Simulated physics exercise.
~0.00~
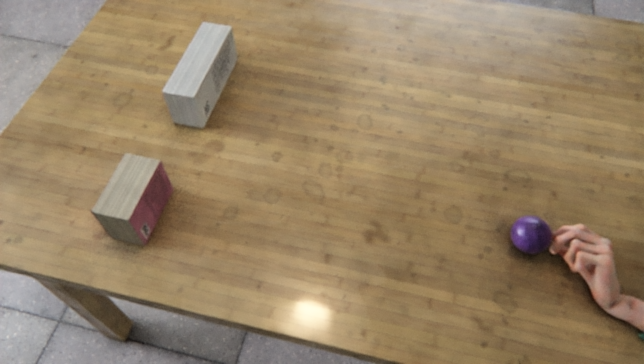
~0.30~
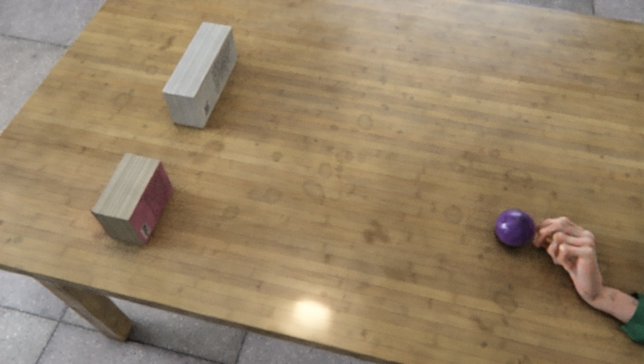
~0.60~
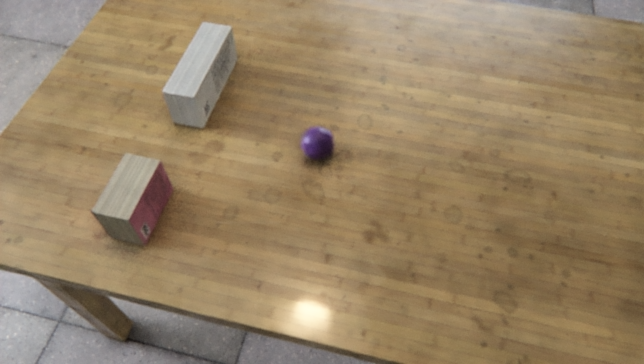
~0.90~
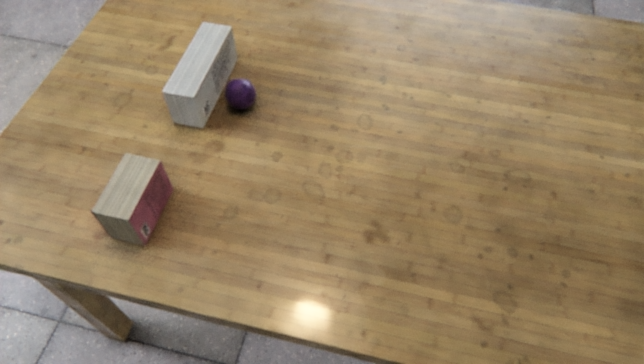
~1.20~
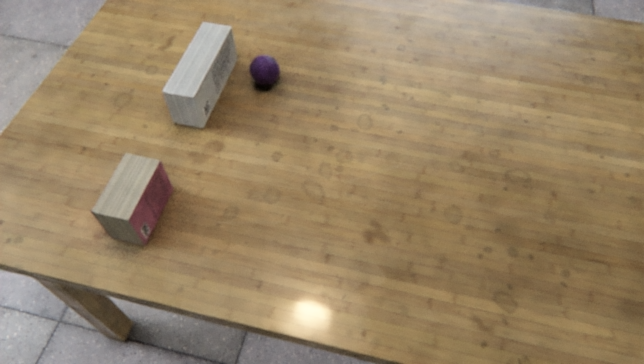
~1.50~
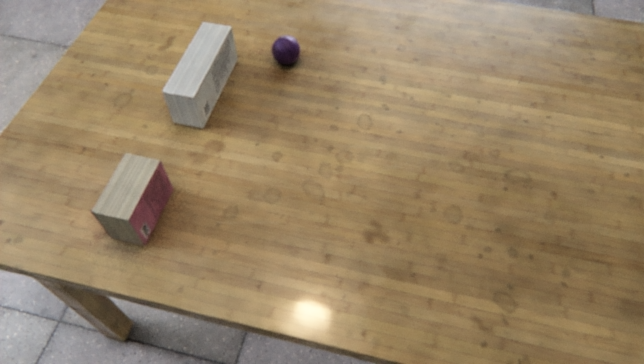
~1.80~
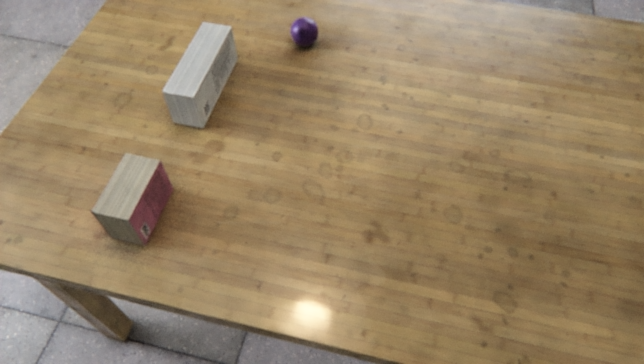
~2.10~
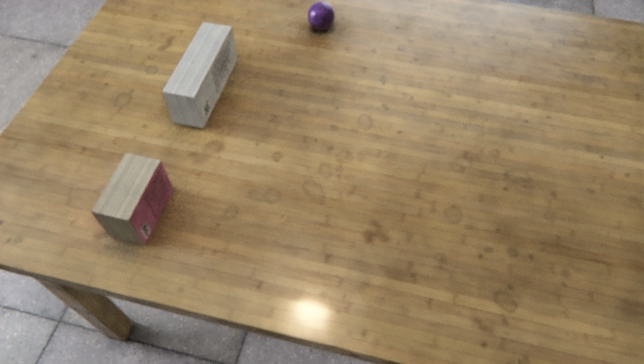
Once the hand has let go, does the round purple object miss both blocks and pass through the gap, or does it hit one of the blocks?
It hits one of the blocks. It runs into the pale grey one and rebounds toward the far edge of the table.
